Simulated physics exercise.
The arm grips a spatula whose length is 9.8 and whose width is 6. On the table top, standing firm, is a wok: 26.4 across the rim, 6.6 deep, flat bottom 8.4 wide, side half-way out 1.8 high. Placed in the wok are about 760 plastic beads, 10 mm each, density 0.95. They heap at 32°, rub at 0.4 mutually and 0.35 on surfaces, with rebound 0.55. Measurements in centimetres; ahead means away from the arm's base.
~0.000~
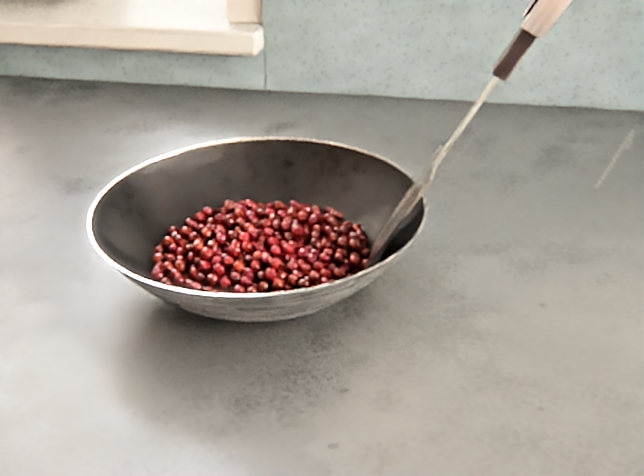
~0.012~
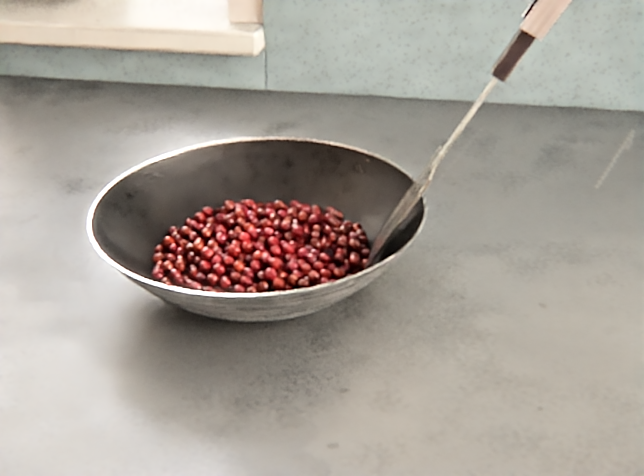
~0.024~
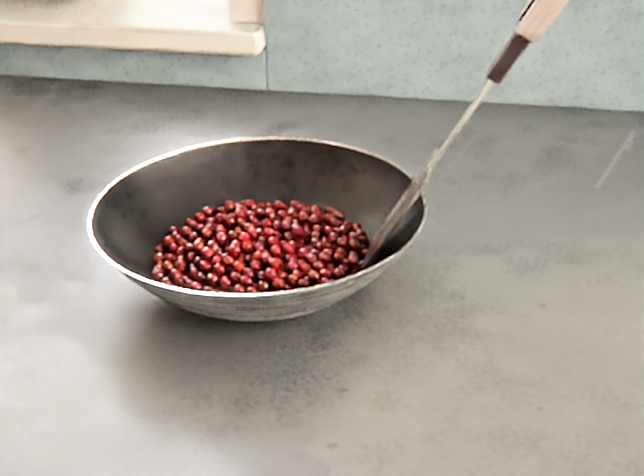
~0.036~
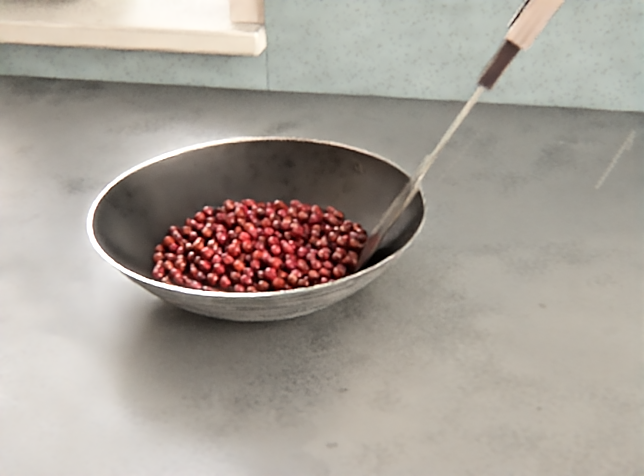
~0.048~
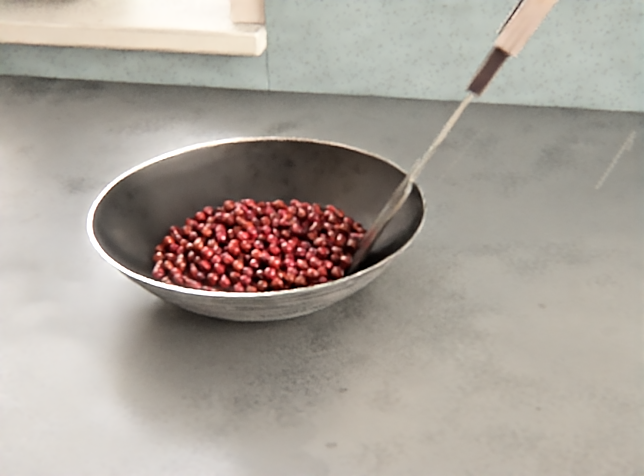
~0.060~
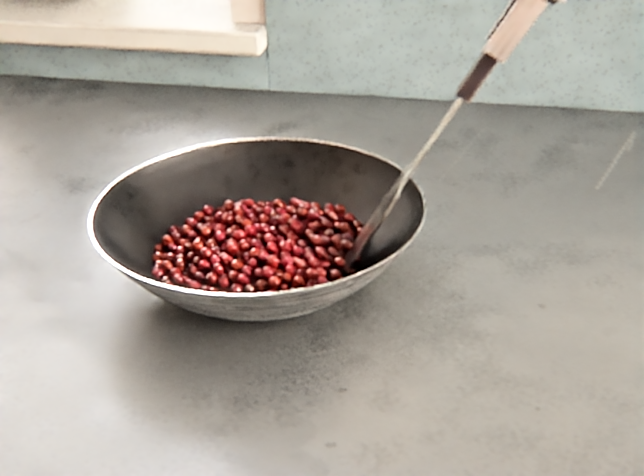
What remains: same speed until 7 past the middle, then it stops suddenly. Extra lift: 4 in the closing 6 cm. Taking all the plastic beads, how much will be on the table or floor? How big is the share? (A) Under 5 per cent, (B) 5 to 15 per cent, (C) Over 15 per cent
Answer: B.
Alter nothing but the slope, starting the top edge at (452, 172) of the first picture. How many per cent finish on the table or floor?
Around 5 percent ends up on the table or floor.
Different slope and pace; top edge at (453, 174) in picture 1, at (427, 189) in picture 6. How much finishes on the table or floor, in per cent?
Some 0 percent ends up on the table or floor.
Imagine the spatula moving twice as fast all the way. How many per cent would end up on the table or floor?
About 25 in a hundred.
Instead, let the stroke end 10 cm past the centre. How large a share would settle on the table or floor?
It would come to roughly 20 percent.
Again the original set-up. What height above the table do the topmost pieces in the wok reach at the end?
Height at rest: Roughly 7.0 cm.
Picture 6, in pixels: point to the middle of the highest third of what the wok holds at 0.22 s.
About pixel (195, 221).
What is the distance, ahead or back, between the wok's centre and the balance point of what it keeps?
I'd say it's roughly 3.5 cm toward the front.
After 0.14 s, sloping 59°, highest piece 5 above the table; 765 in the wok.
After 0.22 s, sloping 59°, highest piece 7 above the table; 765 in the wok.
After 0.46 s, sloping 59°, highest piece 7 above the table; 687 in the wok, 66 on the table or floor, 12 on the blade or in flight.
After 1.51 s, sloping 59°, highest piece 7 above the table; 686 in the wok, 79 on the table or floor.
At rest, 686 in the wok, 79 on the table or floor. That is 10 % on the table or floor.
